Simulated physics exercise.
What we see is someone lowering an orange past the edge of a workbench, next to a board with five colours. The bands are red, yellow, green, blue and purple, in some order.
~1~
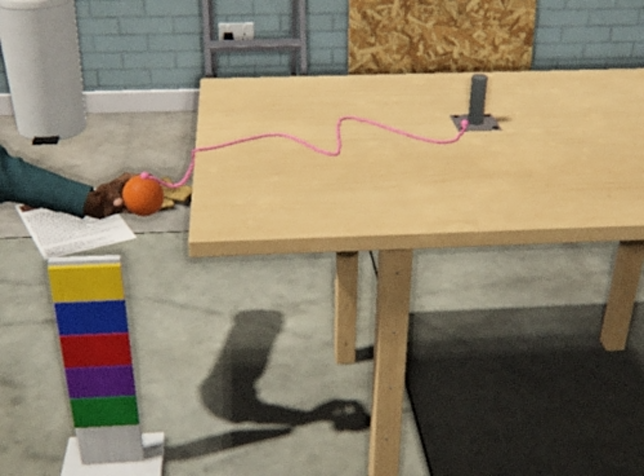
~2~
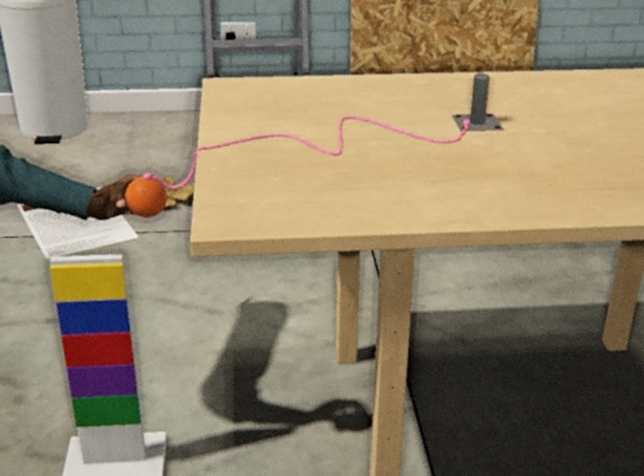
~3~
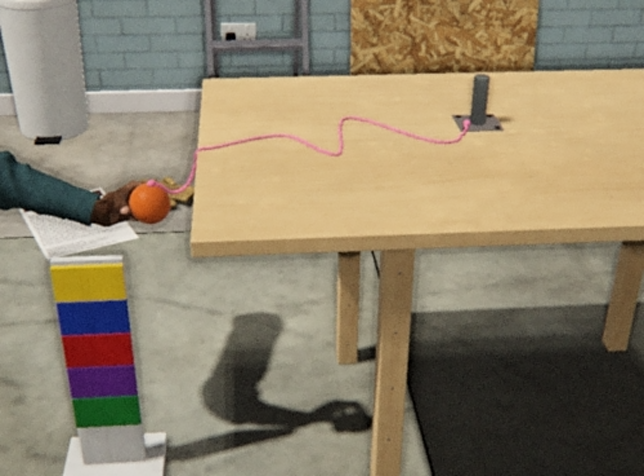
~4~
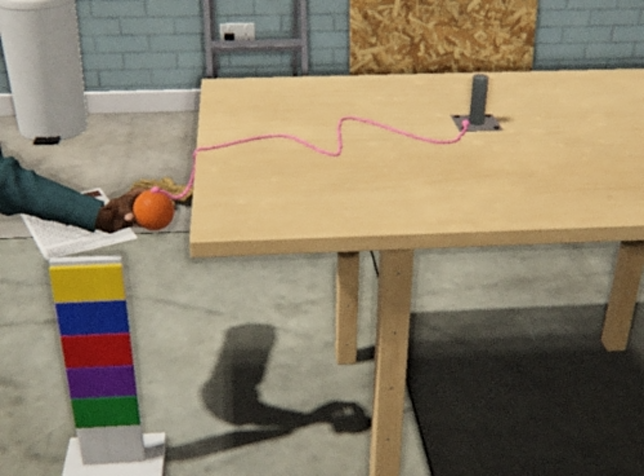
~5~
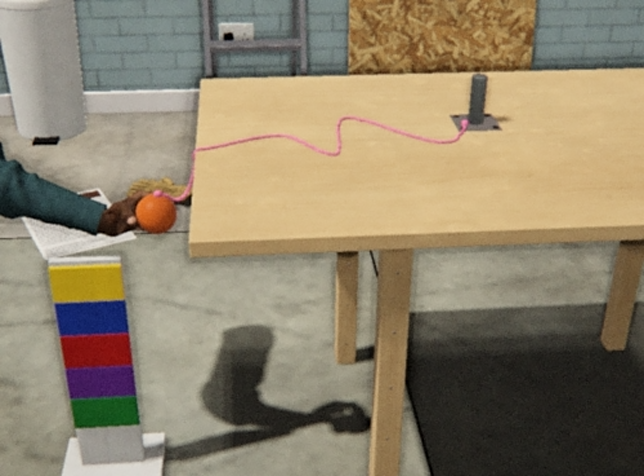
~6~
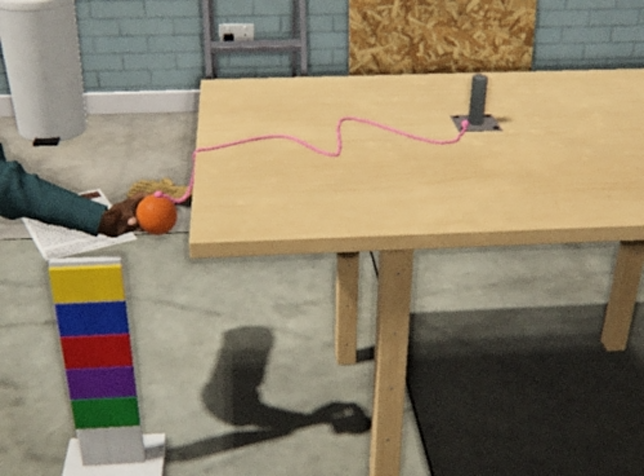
To begin with, a hand at the left holds an orange beside a wooden table, above a stand with coloured bands, while a pink shoelace runs across the tabletop to a small grey post. The hand then moves the orange slightly down and to the right, and the shoelace on the table barely shifts.
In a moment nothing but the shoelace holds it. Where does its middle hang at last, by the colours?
At purple.
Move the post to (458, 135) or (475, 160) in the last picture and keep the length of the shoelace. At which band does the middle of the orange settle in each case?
In that order: Green; green.
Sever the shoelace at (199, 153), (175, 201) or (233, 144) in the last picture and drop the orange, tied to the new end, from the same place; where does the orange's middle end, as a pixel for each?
The places are (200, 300), (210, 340) and (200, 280).
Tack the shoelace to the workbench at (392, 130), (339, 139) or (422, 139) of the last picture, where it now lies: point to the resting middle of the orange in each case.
About (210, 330), (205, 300) and (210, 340).
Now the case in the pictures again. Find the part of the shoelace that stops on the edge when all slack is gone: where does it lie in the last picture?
It lies at about (337, 155).
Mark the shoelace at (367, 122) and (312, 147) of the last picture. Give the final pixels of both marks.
At (318, 138), then (197, 183).
Early on, orange near (170, 338); level with red.
Midway, orange near (225, 356); level with purple.
Near the end, orange near (204, 374); level with purple.
Finally, orange near (212, 371); level with purple. Its centre hangs level with the purple band.
